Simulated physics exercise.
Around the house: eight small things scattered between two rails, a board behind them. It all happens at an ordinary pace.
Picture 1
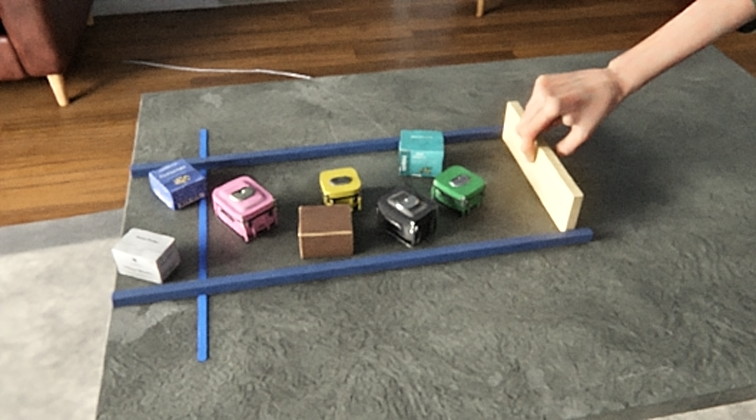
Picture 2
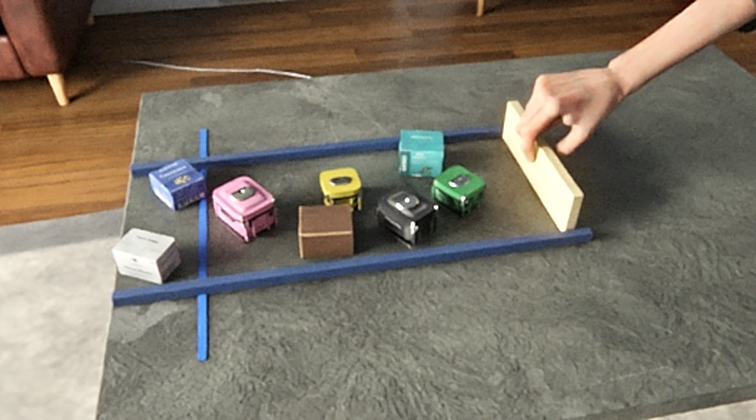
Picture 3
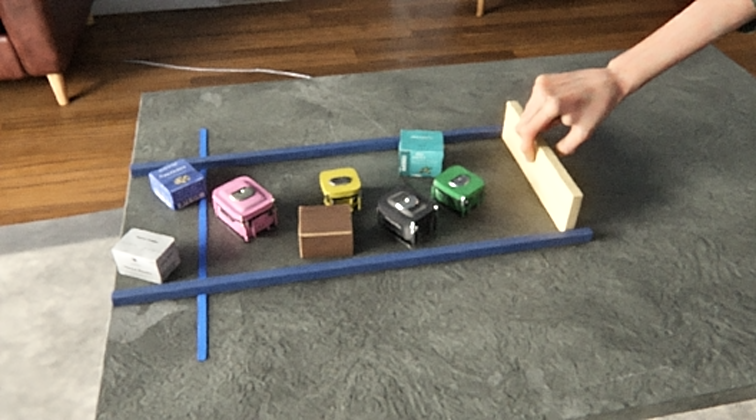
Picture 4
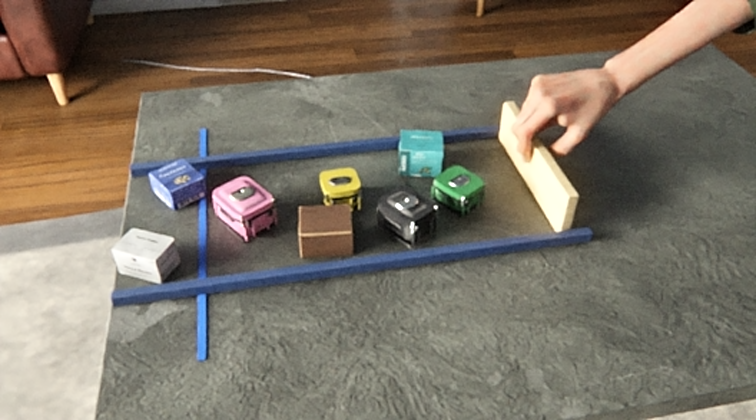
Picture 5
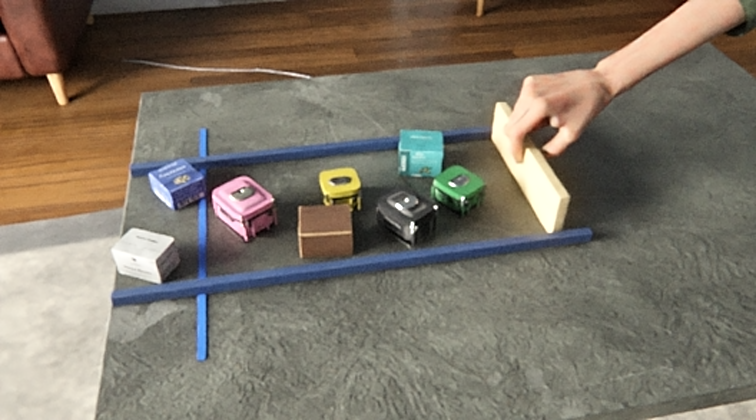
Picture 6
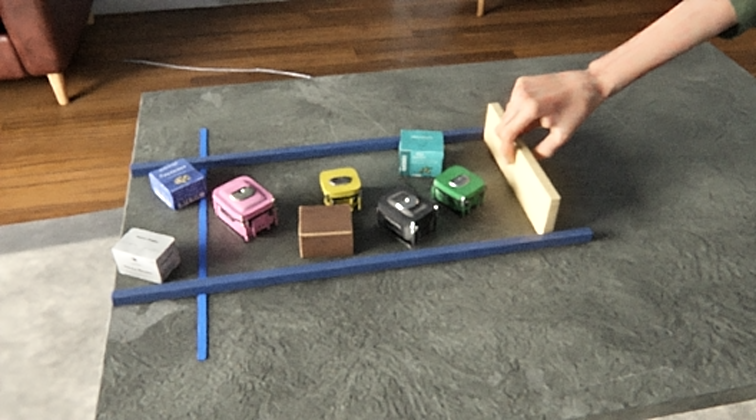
On a dark tabletop, a hand sliding a pale wooden board slightly left between blue rails, the eight small boxes and cases staying still.
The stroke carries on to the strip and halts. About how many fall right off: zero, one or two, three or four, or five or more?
Here the number that fall off is one or two.
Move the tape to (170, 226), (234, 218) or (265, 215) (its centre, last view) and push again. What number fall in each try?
It would be 5, 1 and 0.
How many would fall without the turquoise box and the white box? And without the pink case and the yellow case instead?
The counts: 1 and 1.
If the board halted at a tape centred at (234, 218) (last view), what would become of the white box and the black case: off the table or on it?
The white box is lost, the black case survives.
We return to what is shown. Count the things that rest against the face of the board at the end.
That makes 3.
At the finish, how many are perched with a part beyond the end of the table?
It comes to 2.
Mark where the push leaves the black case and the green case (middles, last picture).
Near (174, 256) and (183, 217).
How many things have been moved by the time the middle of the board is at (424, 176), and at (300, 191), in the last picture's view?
3 and 6.
A little later, none off yet; white box at rest near (147, 255); blue box at rest near (179, 183); pink case at rest near (245, 208).
Next, none off yet; white box at rest near (147, 255); blue box at rest near (179, 183); pink case moving near (239, 209).
Later still, none off yet; white box shifted about its own width near (112, 261); blue box moving near (173, 183); pink case shifted well along near (151, 218).
When it is over, the number that fall off is one or two; down, pink case and white box.
